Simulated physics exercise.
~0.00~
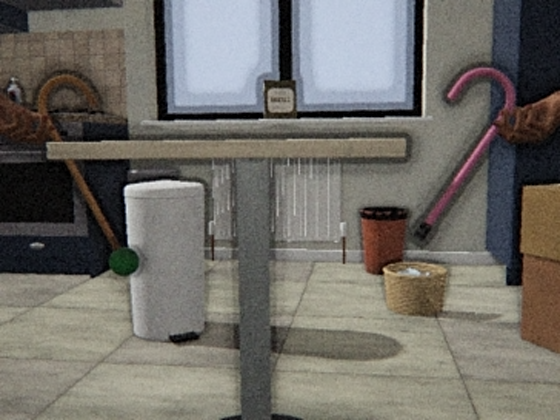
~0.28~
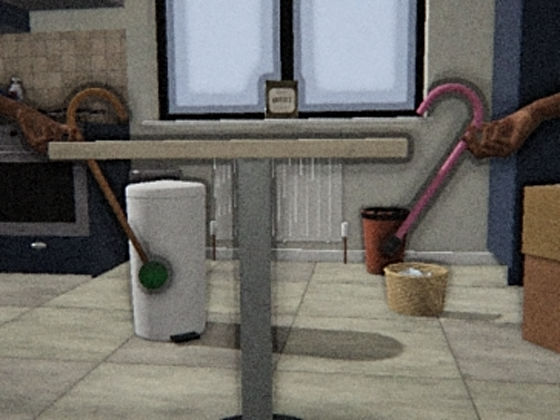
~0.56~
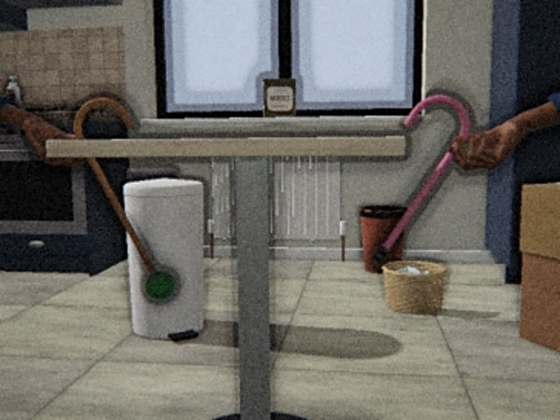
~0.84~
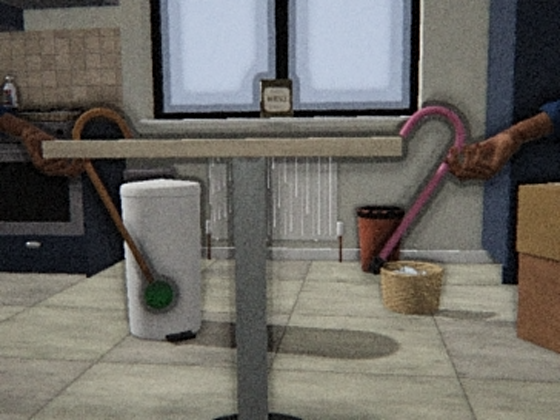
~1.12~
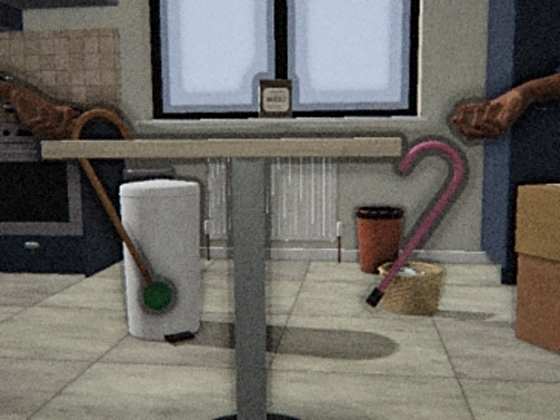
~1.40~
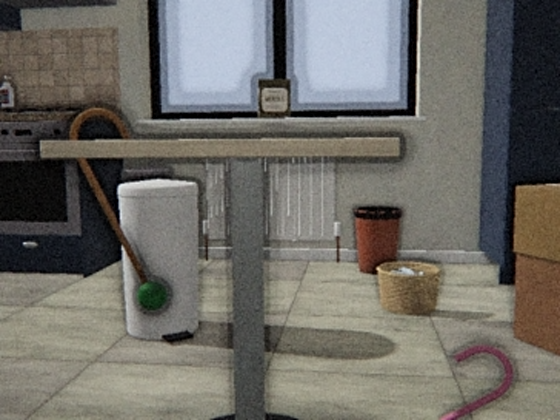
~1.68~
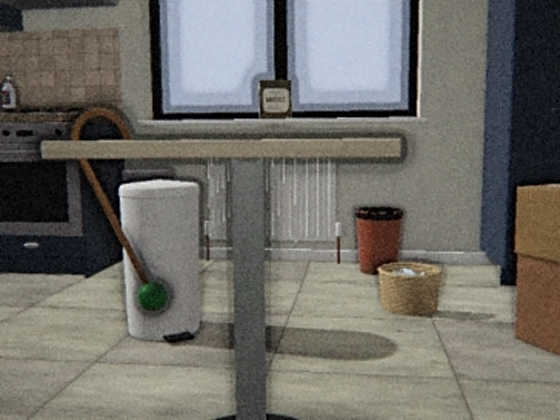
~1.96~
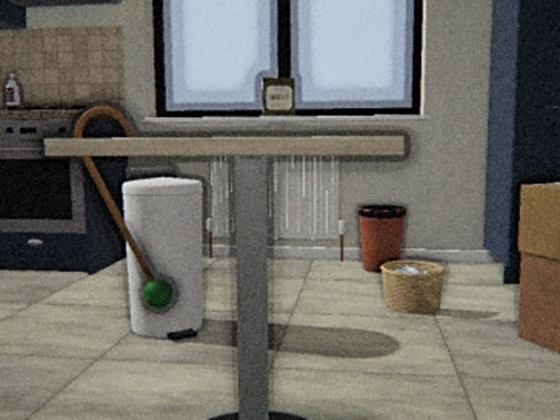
Pink cane slipping off the table's right edge and dropping out of view after hands let go, brown green-tipped cane staying hooked left.
